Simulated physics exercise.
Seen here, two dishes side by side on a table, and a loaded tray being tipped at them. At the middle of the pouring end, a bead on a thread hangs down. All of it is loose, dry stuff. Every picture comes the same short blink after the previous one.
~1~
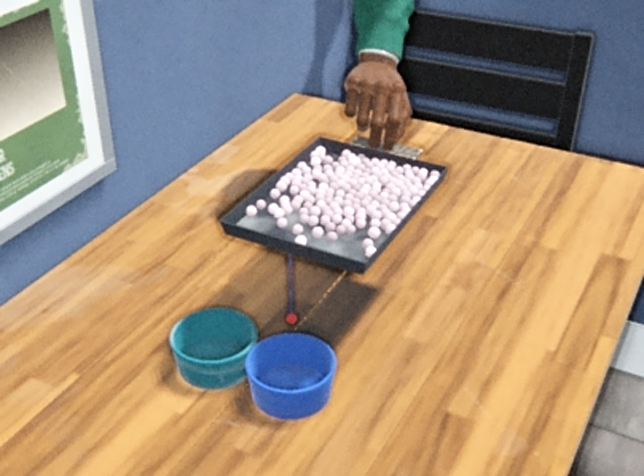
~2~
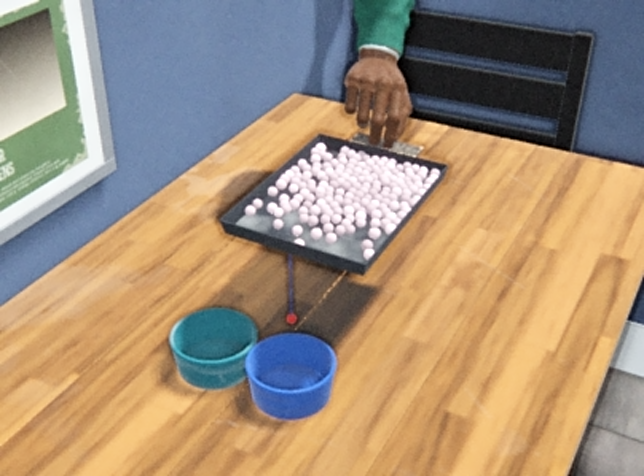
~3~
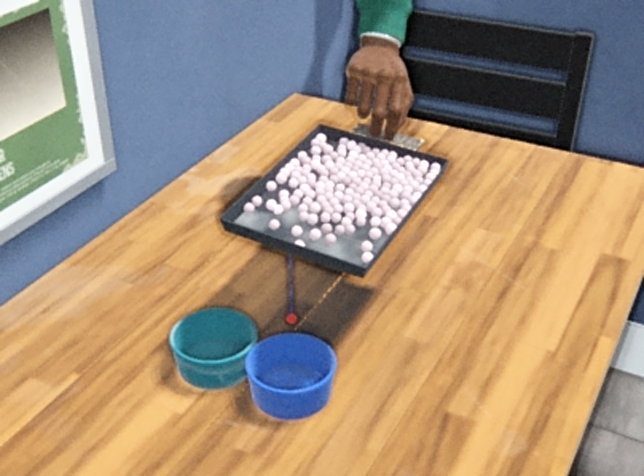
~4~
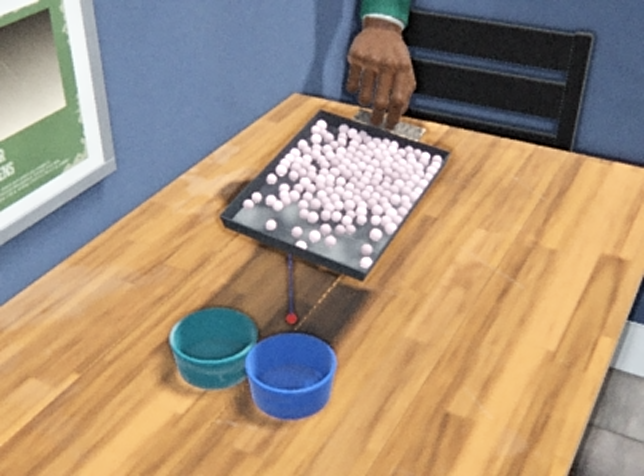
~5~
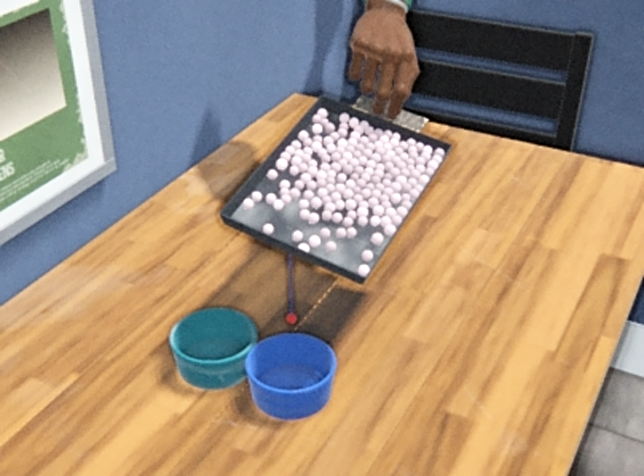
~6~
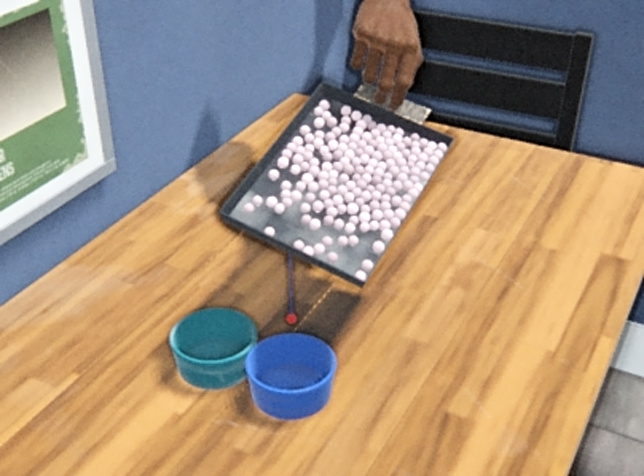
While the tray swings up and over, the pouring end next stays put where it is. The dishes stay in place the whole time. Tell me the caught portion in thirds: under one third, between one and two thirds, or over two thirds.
Once it's all tipped, the dishes get not even a third of it.
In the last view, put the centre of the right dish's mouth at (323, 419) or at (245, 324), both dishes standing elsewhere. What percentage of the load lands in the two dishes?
First position: Some 0 %; second position: Some 0 %.
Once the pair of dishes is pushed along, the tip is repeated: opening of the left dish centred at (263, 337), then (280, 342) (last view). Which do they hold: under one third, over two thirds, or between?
First attempt: Above two thirds; second attempt: Above two thirds.
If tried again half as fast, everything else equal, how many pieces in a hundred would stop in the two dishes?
Near 10 %.
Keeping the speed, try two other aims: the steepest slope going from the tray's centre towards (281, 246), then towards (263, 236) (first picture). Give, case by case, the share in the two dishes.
In turn, 90 percent and then 80 percent.
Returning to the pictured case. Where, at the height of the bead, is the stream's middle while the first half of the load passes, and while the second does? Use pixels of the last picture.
Earlier half at (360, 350), later half at (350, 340).
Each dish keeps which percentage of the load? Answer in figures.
Left dish around 0, right dish around 20, both in a hundred.
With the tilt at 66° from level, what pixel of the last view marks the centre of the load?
(352, 270).
Just after the last frame, tray tipped steeply; roughly two thirds on the tray; about a tenth in the right dish; about a tenth outside both; about a tenth in the air.
A moment on, tray tipped past a quarter turn; about a tenth on the tray; about a tenth in the right dish; the larger part outside both; about a tenth in the air.
Further on, tray tipped past a quarter turn; roughly a quarter in the right dish; the larger part outside both.
When it is over, tray tipped past a quarter turn; roughly a quarter in the right dish; not one in the left dish; the larger part outside both.
